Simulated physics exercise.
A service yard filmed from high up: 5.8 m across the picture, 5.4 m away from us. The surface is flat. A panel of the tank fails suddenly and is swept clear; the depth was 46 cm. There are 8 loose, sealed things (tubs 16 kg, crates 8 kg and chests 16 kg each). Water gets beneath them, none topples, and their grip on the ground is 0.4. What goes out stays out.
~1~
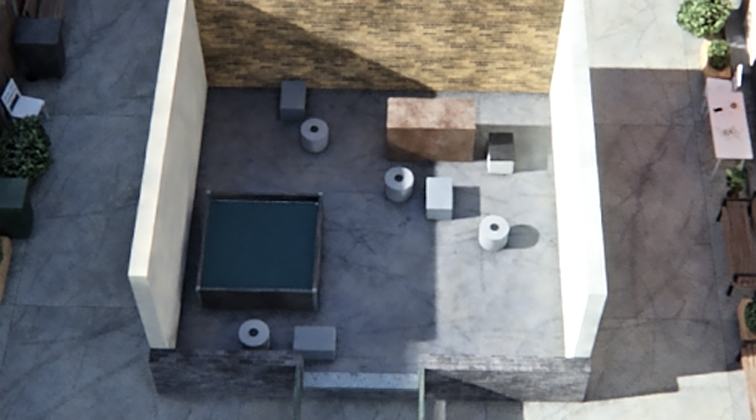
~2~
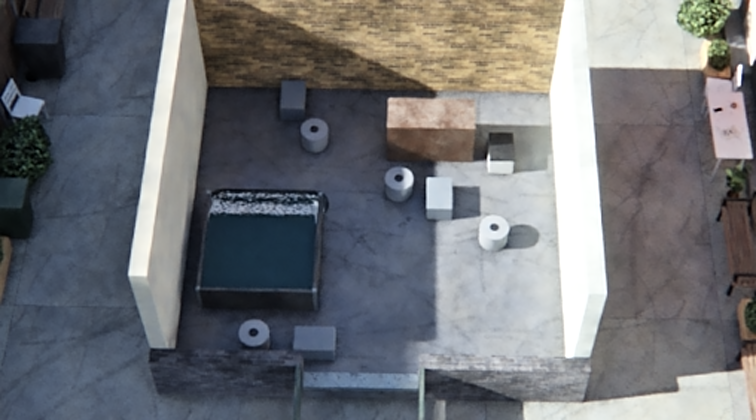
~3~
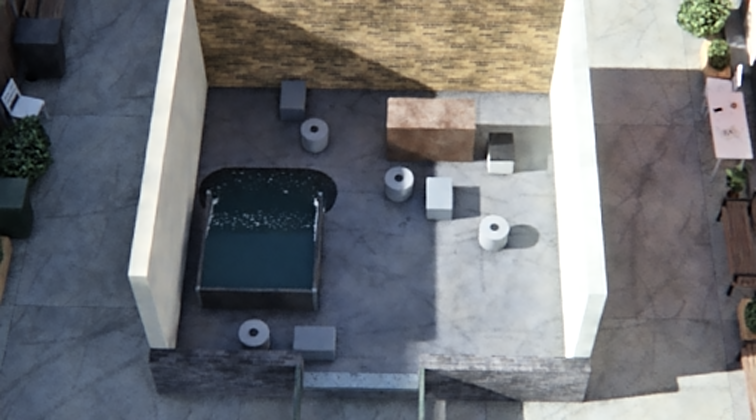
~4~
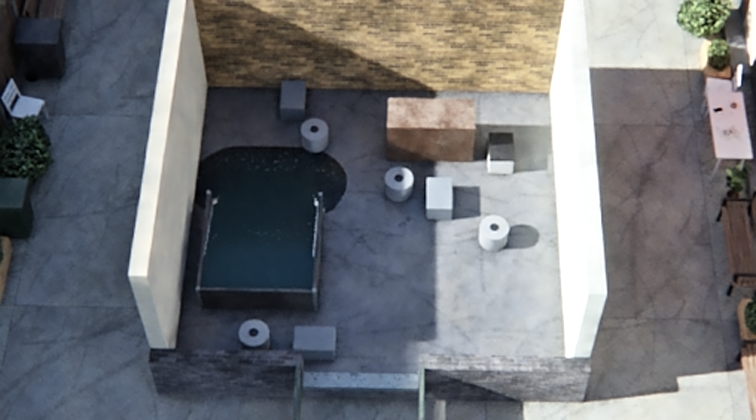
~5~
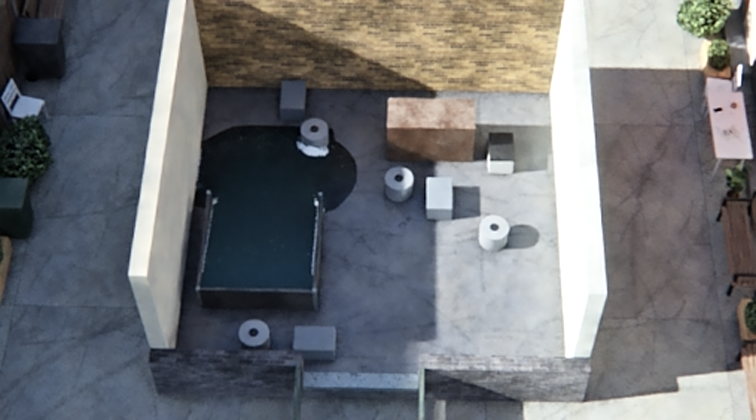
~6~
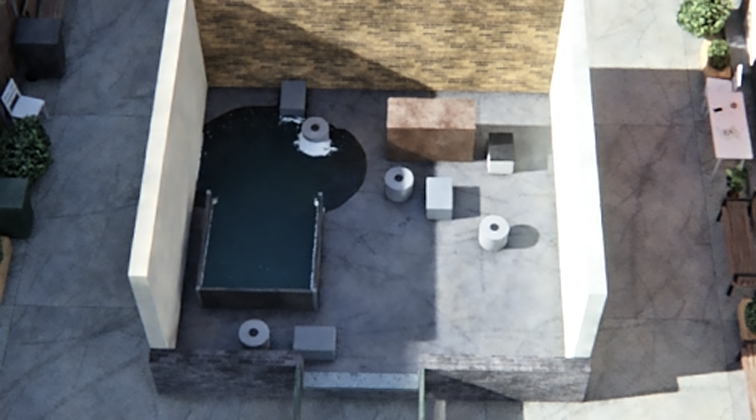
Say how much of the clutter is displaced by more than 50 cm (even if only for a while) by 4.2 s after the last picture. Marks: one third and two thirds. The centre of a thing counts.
Share: Not even a third.
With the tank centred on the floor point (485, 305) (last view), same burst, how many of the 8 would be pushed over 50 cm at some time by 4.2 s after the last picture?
In that case 5 of them.
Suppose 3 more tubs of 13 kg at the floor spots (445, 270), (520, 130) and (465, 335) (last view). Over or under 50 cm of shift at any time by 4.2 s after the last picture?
In that order: Less, over, under.
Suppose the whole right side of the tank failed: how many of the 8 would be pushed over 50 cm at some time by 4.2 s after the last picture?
In that case 4 of them.
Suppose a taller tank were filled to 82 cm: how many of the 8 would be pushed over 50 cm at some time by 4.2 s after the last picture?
Then 5.
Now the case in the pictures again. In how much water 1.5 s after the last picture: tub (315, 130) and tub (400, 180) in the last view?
About 15 and 0 cm.
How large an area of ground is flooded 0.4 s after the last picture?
Roughly 9.5 m2.
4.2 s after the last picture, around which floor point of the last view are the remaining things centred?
Around (435, 215).
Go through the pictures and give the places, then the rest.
A tub at (314, 129) rests on the ground; a crate at (293, 94), on the bottom; 2.9 m2 under water; 0 of 8 have shifted, in the first picture.
A tub at (314, 129), on the bottom; a crate at (293, 94), on the bottom; 3.6 m2 under water; 0 of 8 have shifted, in the second picture.
A tub at (314, 129) rests on the ground; a crate at (293, 94), on the bottom; water covers 4.5 m2; 0 of 8 have shifted, in the third picture.
A tub at (314, 129) rests on the ground; a crate at (293, 94), on the bottom; water covers 5.6 m2; 0 of 8 have shifted, in the fourth picture.
A tub at (314, 129) rests on the ground; a crate at (293, 94) rests on the ground; water covers 6.6 m2; 0 of 8 have shifted, in the fifth picture.
A tub at (315, 128), on the bottom, 3 cm from its start; a crate at (293, 94) rests on the ground; 7.6 m2 under water; 0 of 8 have shifted, in the sixth picture.
Then, 0.4 s after the last picture 0 of 8 are over 50 cm from their spots; 0 afloat.
Then, 1.5 s after the last picture 1 of 8 are over 50 cm from their spots; 2 afloat.
Then, 2.8 s after the last picture 2 of 8 are over 50 cm from their spots; 1 afloat.
Then, 4.2 s after the last picture 2 of 8 are over 50 cm from their spots, and 2 have been at some point; 2 afloat.
